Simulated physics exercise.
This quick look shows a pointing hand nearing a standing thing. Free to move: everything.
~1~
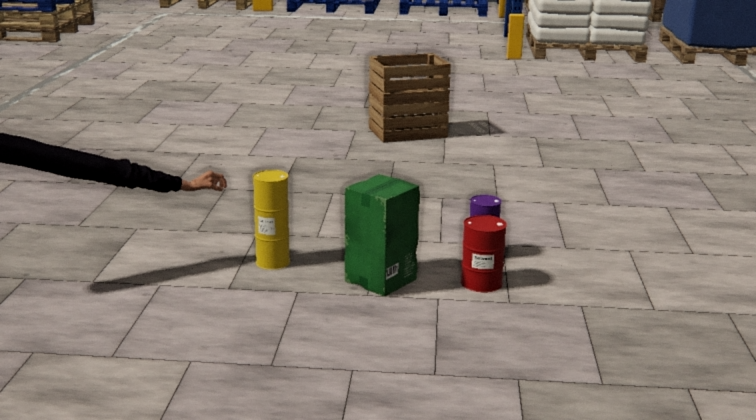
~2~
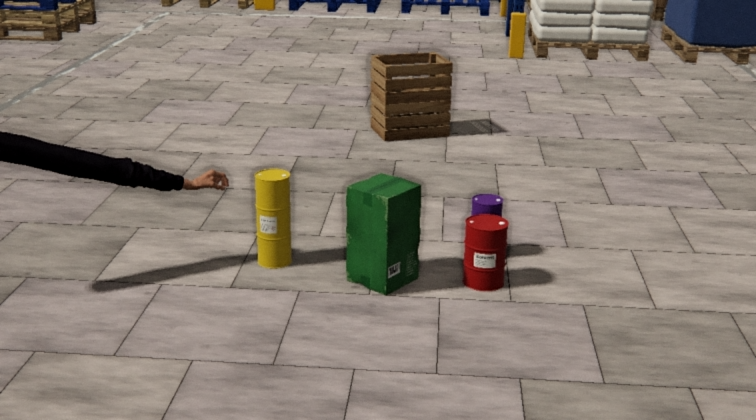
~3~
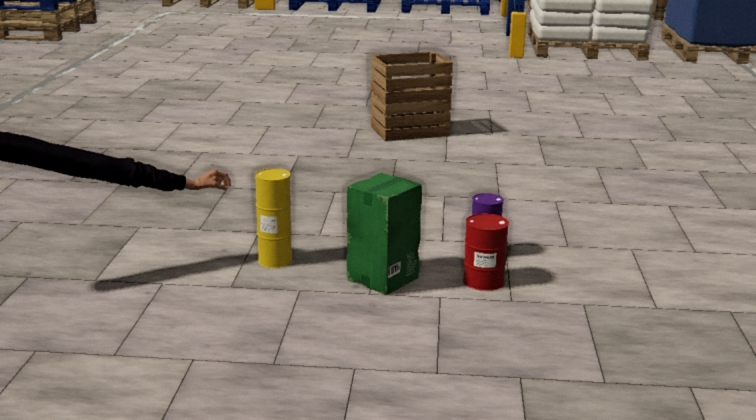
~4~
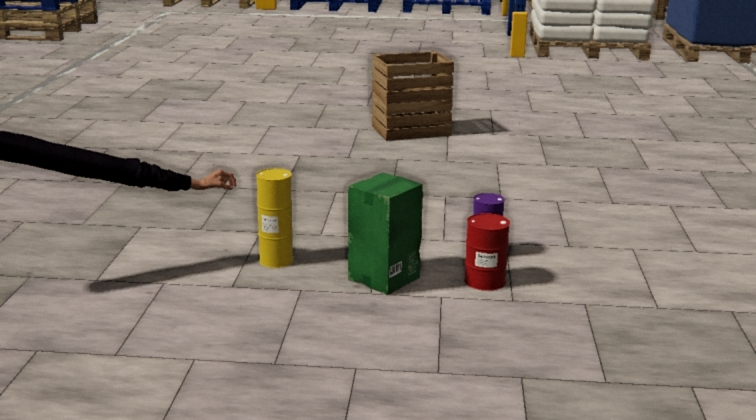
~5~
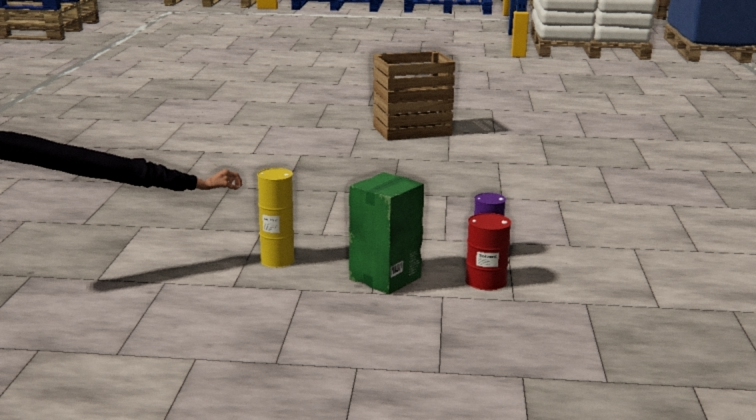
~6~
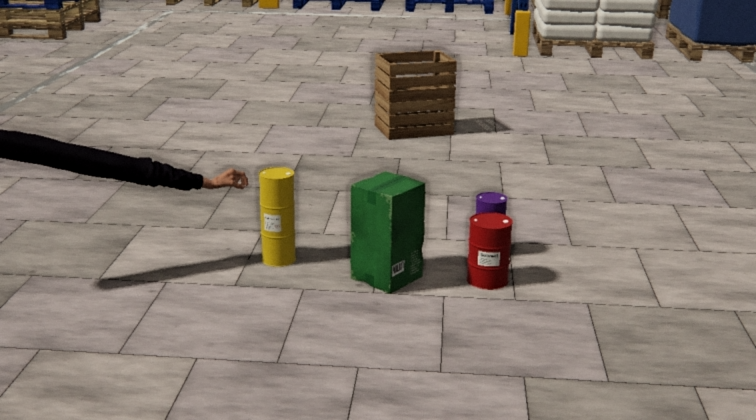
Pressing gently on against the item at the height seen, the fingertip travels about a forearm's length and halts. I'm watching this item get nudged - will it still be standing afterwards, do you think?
No, it ends up knocked down.
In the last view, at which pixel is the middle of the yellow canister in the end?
It ends up near (340, 221).
Then, 0.80 s past the last view, yellow canister rocked 44° from its first pose near (315, 220).
Then, 1.10 s past the last view, yellow canister on its side near (336, 239).
Finally, down or leaning hard on the floor, yellow canister. Final places as the last picture's camera would see them, yellow canister near (340, 221).
